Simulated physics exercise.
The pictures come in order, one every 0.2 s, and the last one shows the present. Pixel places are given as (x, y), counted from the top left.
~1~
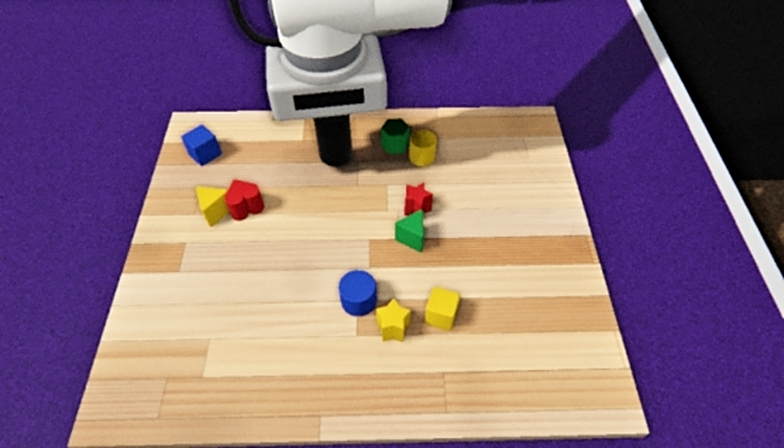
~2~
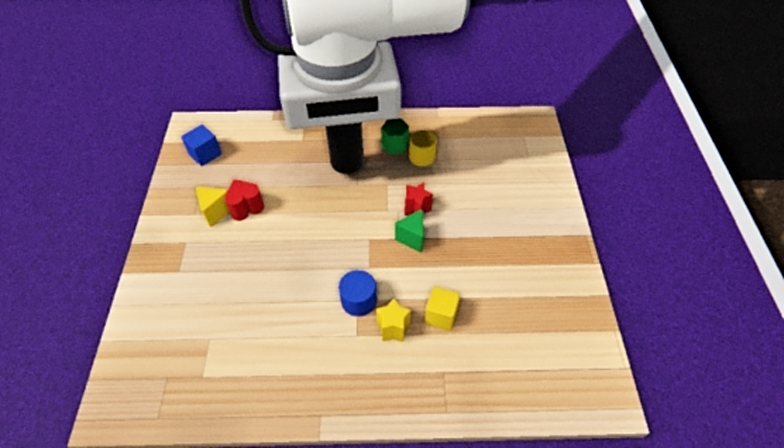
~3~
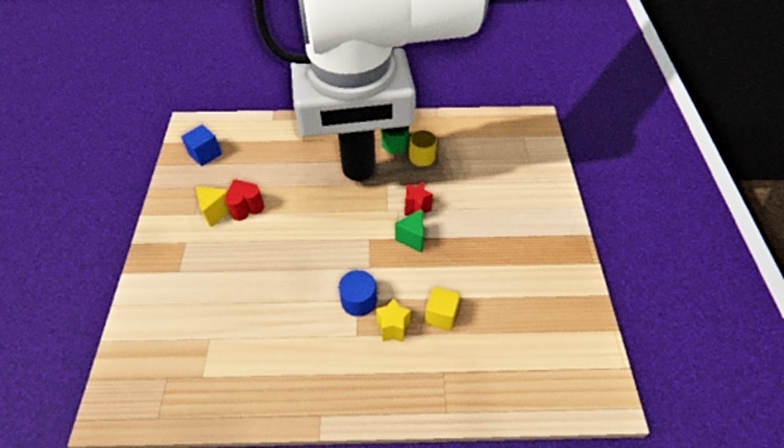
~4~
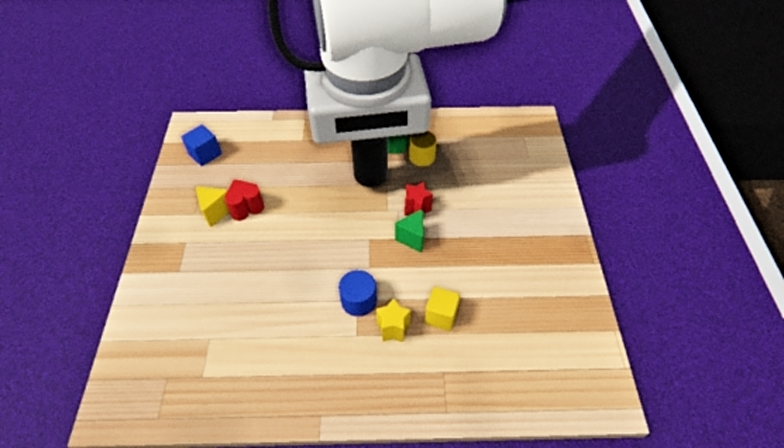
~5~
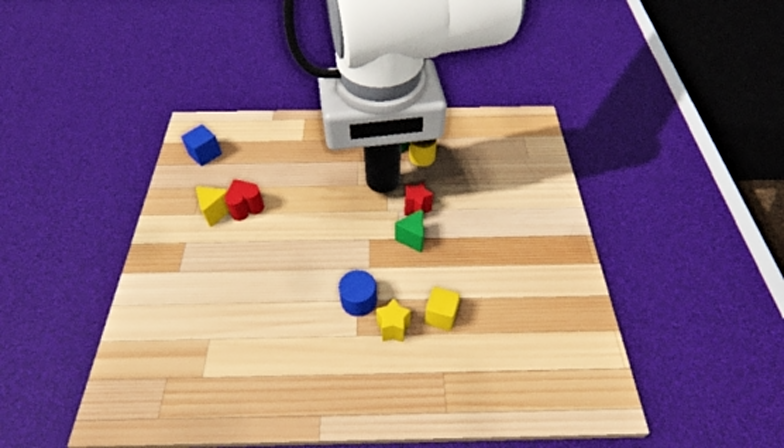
A white robot arm with a black stick slides steadily rightward and slightly nearer across the far part of a light wooden board on purple, seen from above by a still camera. Blue, yellow and red blocks sit at left, with blue and yellow ones nearer the middle. The stick nears the red star and green triangle, the arm covering the green block behind and partly hiding the yellow disc.
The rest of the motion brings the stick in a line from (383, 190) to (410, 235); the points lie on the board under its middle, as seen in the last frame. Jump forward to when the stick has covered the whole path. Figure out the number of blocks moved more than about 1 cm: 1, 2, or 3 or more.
It moves two blocks.
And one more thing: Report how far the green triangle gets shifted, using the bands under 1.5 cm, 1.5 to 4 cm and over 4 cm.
The displacement of the green triangle is 1.5-4 cm.
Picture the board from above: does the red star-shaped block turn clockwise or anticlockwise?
Viewed from overhead, the red star-shaped block winds up turned anticlockwise.
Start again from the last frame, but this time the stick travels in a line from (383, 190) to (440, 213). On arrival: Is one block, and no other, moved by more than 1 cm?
Yes - that is the case.
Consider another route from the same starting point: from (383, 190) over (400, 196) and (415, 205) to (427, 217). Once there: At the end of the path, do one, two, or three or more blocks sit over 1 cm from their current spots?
Total: One.
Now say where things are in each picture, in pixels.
Lower end of the stick at (336, 156), tops of blocks, green triangle at (413, 222), red star-shaped block at (418, 192), yellow disc at (423, 138), in the first picture.
Stick at (347, 163), blocks as before, in the second picture.
Stick at (359, 170), blocks as before, in the third picture.
Stick at (371, 176), blocks as before, in the fourth picture.
Stick at (383, 181), green triangle at (413, 222), red star-shaped block at (418, 192), yellow disc partly hidden, in the fifth picture.
On the path given first. Halfway along, stick at (397, 204); red star-shaped block at (426, 196).
At the end, stick at (410, 226); green triangle at (423, 240); red star-shaped block at (432, 201), turned 45° anticlockwise; yellow disc not moved.
